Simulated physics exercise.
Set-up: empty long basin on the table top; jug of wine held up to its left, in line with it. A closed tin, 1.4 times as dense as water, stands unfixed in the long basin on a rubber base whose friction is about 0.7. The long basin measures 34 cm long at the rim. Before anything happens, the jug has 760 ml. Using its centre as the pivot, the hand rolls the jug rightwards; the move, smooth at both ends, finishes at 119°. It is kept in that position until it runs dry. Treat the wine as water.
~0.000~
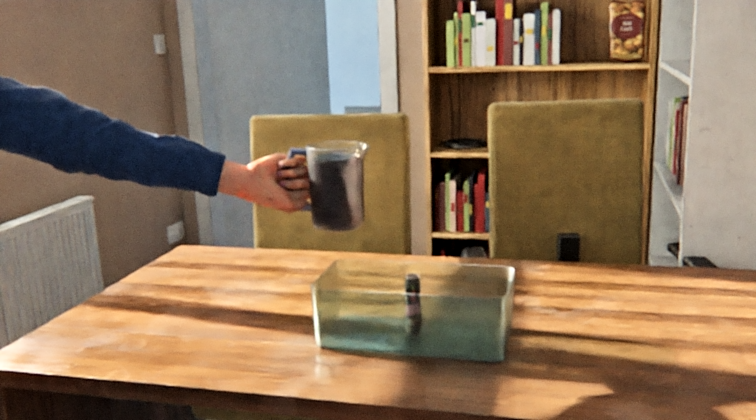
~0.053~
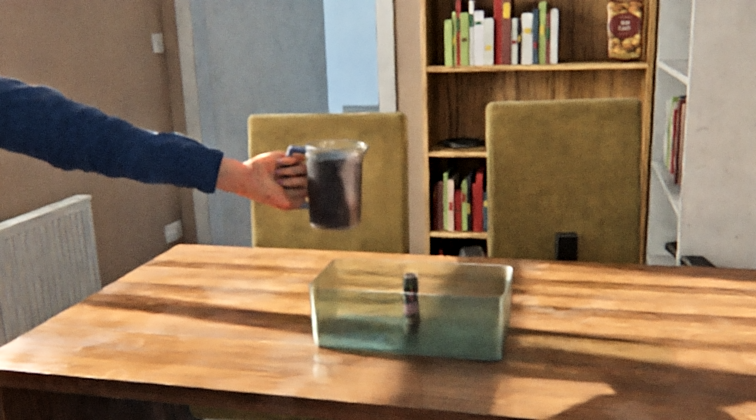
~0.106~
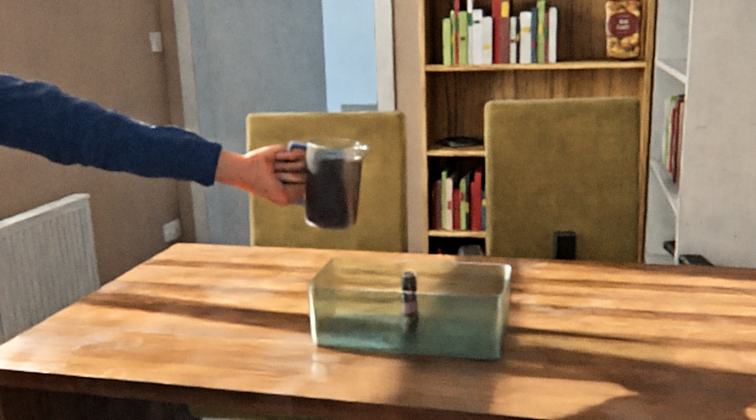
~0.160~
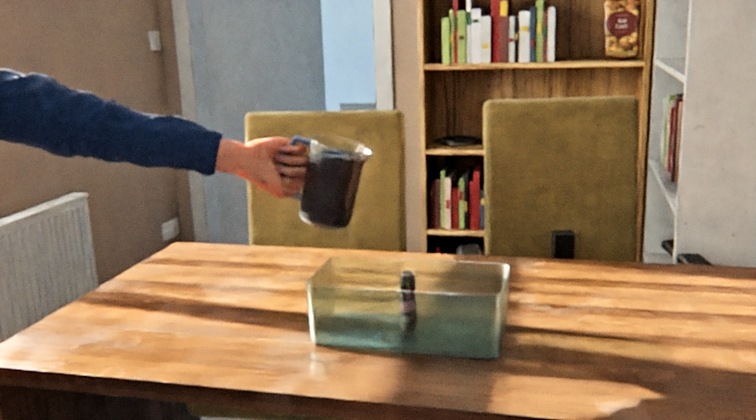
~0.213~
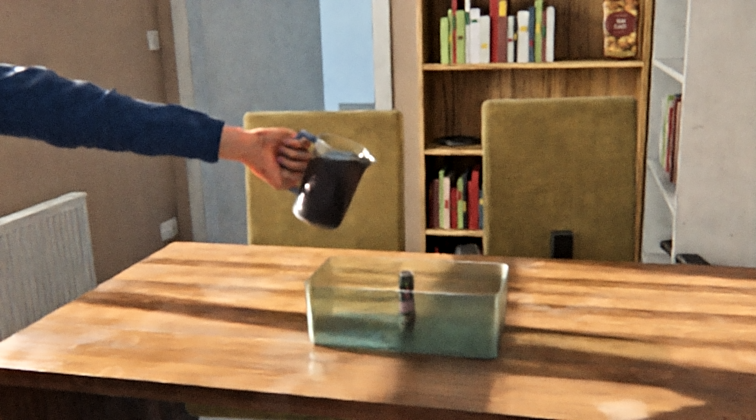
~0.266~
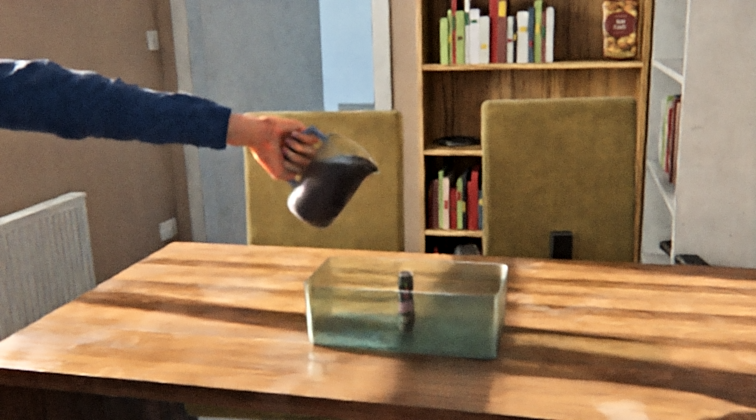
At a sunlit wooden table, a hand holds up a jug of dark liquid and tilts it rightwards above a glass basin.
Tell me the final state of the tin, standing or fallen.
You'll see it capsize.
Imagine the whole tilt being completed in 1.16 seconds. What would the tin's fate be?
In that case the tin overturns.
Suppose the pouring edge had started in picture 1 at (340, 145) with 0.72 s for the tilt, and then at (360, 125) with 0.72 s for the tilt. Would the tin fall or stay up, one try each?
Trial 1 - tin tips; trial 2 - tin tips.
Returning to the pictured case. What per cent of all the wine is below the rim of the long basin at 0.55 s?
Near 14 in a hundred.
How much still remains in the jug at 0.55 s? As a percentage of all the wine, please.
60 %.
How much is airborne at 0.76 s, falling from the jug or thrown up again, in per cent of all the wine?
About 18 percent.
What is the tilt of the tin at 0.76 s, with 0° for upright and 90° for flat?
Measured tilt, approx.: 0 degrees.
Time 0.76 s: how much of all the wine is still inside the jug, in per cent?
Near 10 percent, more or less.
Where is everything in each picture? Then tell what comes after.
Tilt 0°; pouring edge (369, 147); surface from (312, 157) to (362, 157); the long basin's rim runs from (324, 274) to (511, 283); the tin's top is at (413, 279), in the first picture.
Tilt 2°; pouring edge (369, 147); surface from (311, 155) to (361, 157), in the second picture.
Tilt 6°; pouring edge (370, 149); surface from (311, 154) to (361, 157), in the third picture.
Tilt 14°; pouring edge (373, 154); surface from (312, 157) to (365, 158), in the fourth picture.
Tilt 24°; pouring edge (377, 162); surface from (310, 169) to (370, 161), in the fifth picture.
Tilt 36°; pouring edge (380, 172); surface from (304, 177) to (374, 164), in the sixth picture.
After 0.55 s the tilt is 104° and 60 per cent is still to pour; the tin stands where it began.
After 0.76 s the tilt is 119° and 10 per cent is still to pour; the tin stands 1 cm from where it began.
After 0.98 s the tilt is 119° and 0 per cent is still to pour; the tin leans 43°.
After 1.22 s the tilt is 119° and 0 per cent is still to pour; the tin lies on its side.
In the end the tin lies on its side.
